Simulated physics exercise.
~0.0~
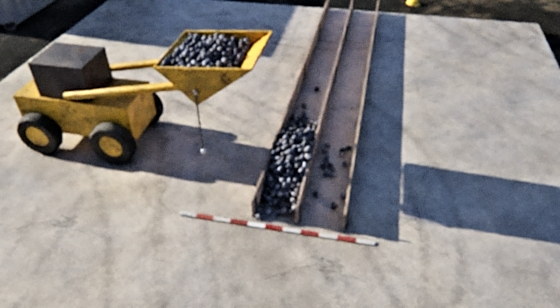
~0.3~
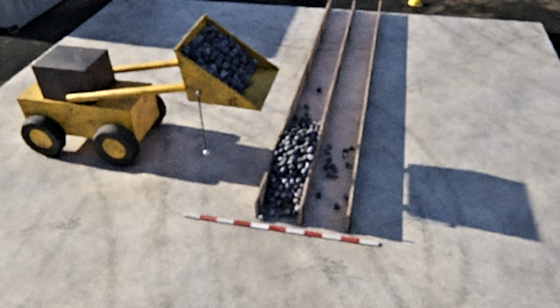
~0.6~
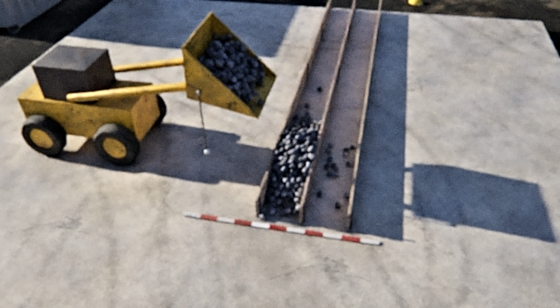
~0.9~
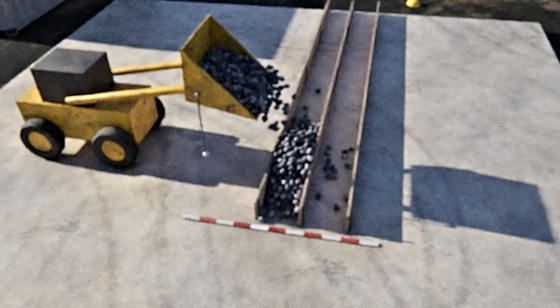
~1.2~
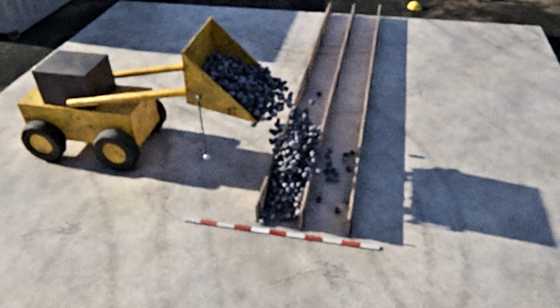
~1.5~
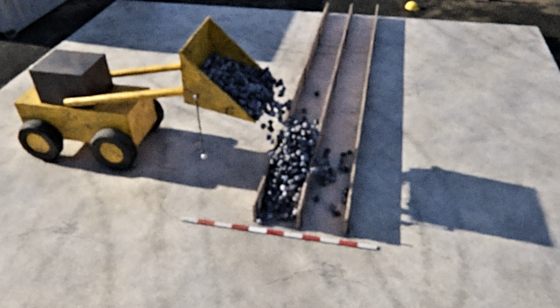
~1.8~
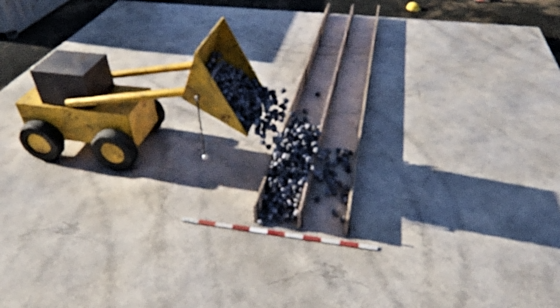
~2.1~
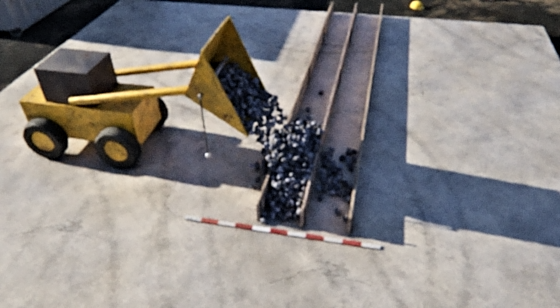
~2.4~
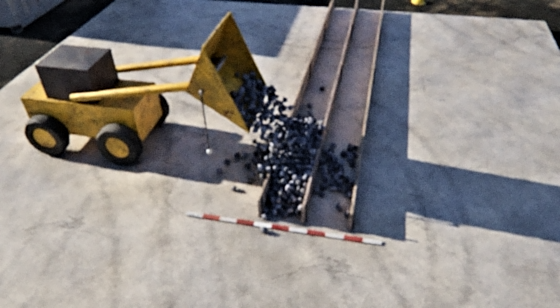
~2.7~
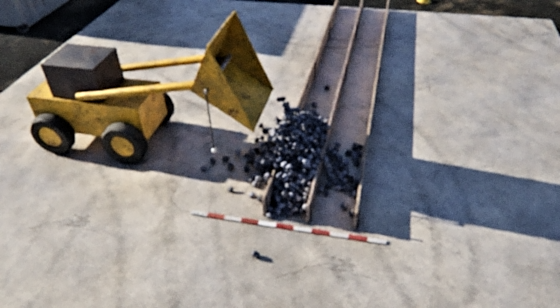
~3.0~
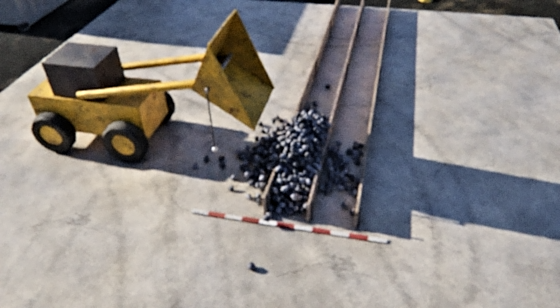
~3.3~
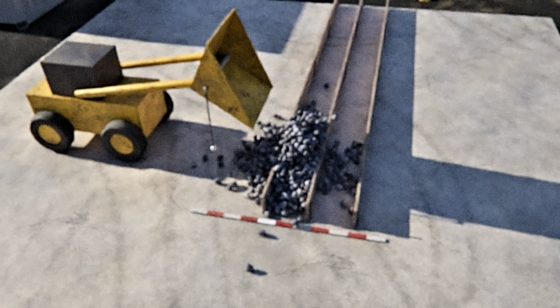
The clip shows a yellow wheeled loader tipping its raised bucket of dark stones in stages, pouring them onto a pile between wooden planks on a concrete slab, until the bucket is empty and the larger heap spills over the planks, with scattered stones in front.
